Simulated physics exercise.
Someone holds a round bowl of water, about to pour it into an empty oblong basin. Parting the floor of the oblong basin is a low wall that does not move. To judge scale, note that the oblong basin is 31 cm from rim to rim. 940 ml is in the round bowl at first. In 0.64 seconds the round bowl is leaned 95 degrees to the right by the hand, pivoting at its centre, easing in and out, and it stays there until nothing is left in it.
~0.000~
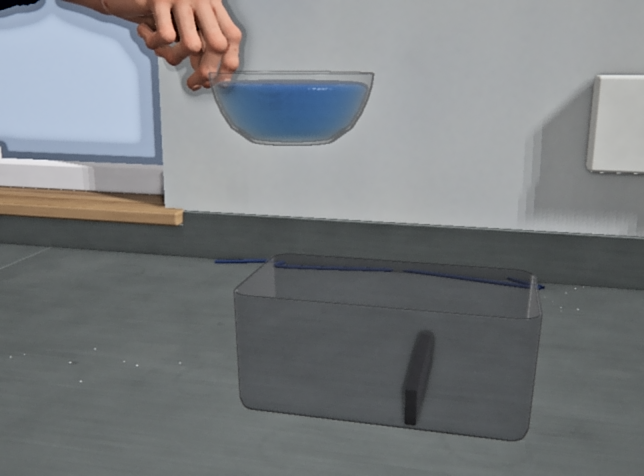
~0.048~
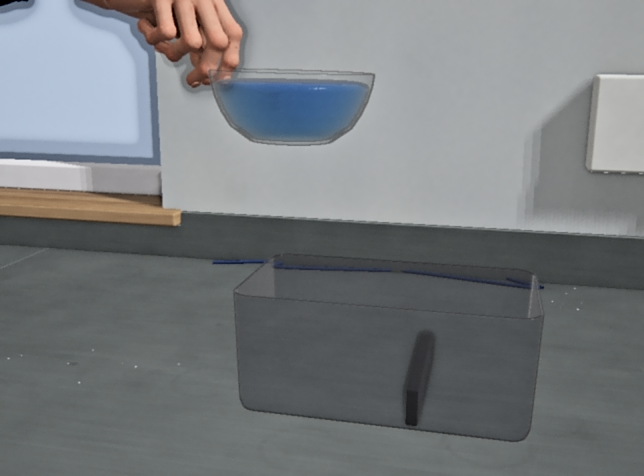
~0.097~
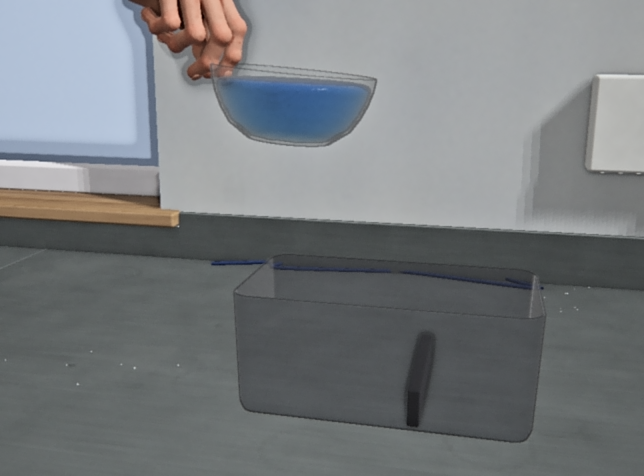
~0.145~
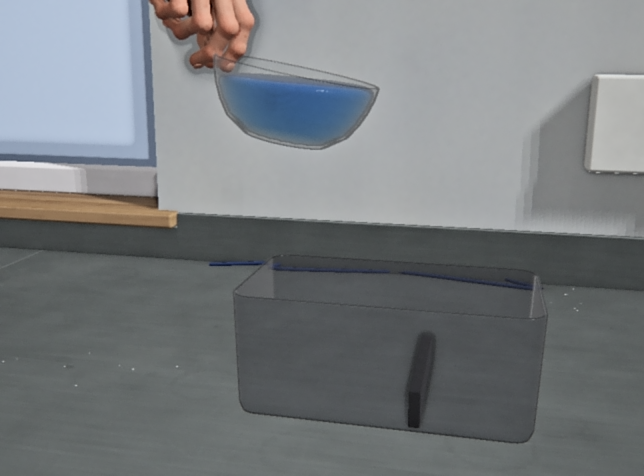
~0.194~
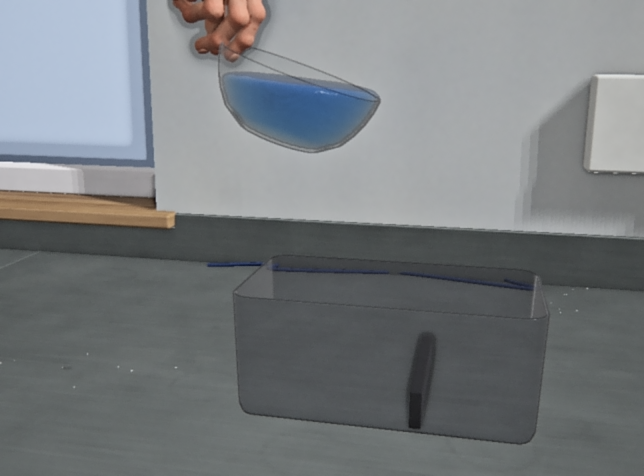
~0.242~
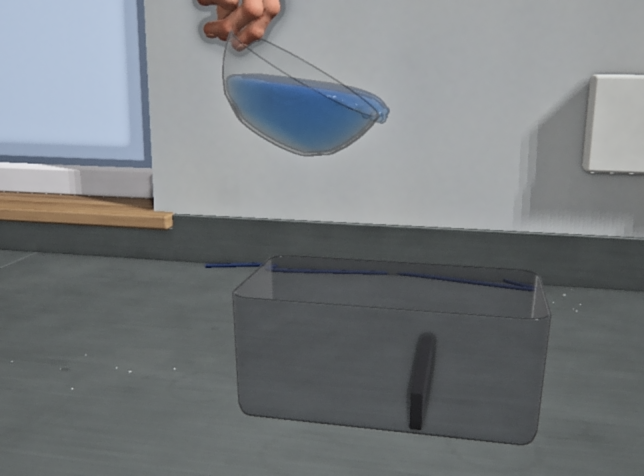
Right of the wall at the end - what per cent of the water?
Near 48 per cent.
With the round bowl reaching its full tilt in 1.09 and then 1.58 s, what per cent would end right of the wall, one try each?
65 per cent first, 65 per cent second.
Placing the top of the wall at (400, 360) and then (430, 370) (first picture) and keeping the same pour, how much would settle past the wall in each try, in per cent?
Some 55 in a hundred, then some 35 in a hundred.
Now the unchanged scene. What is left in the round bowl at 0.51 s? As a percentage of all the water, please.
Still held: Roughly 16 % of the total.
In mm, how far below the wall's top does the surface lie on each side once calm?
About 24 mm left, about 14 mm right.
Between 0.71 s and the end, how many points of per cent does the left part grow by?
It comes to about 18 per cent.
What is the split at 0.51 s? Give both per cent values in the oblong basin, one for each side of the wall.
Left roughly 3, right roughly 26.
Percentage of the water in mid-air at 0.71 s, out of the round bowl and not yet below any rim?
Estimated airborne part: Roughly 12 per cent.
Then, 0.51 s in, the tilt is 86° and 16 per cent is still to pour, 3 is left of the wall and 25 right of it.
Then, 0.71 s in, the tilt is 95° and 1 per cent is still to pour, 32 is left of the wall and 55 right of it.
Then, 0.92 s in, the tilt is 95° and 0 per cent is still to pour, 46 is left of the wall and 51 right of it.
Then, 1.14 s in, the tilt is 95° and 0 per cent is still to pour, 49 is left of the wall and 49 right of it.
Finally, 49 per cent lies left of the wall, 48 right of it and 2 outside.
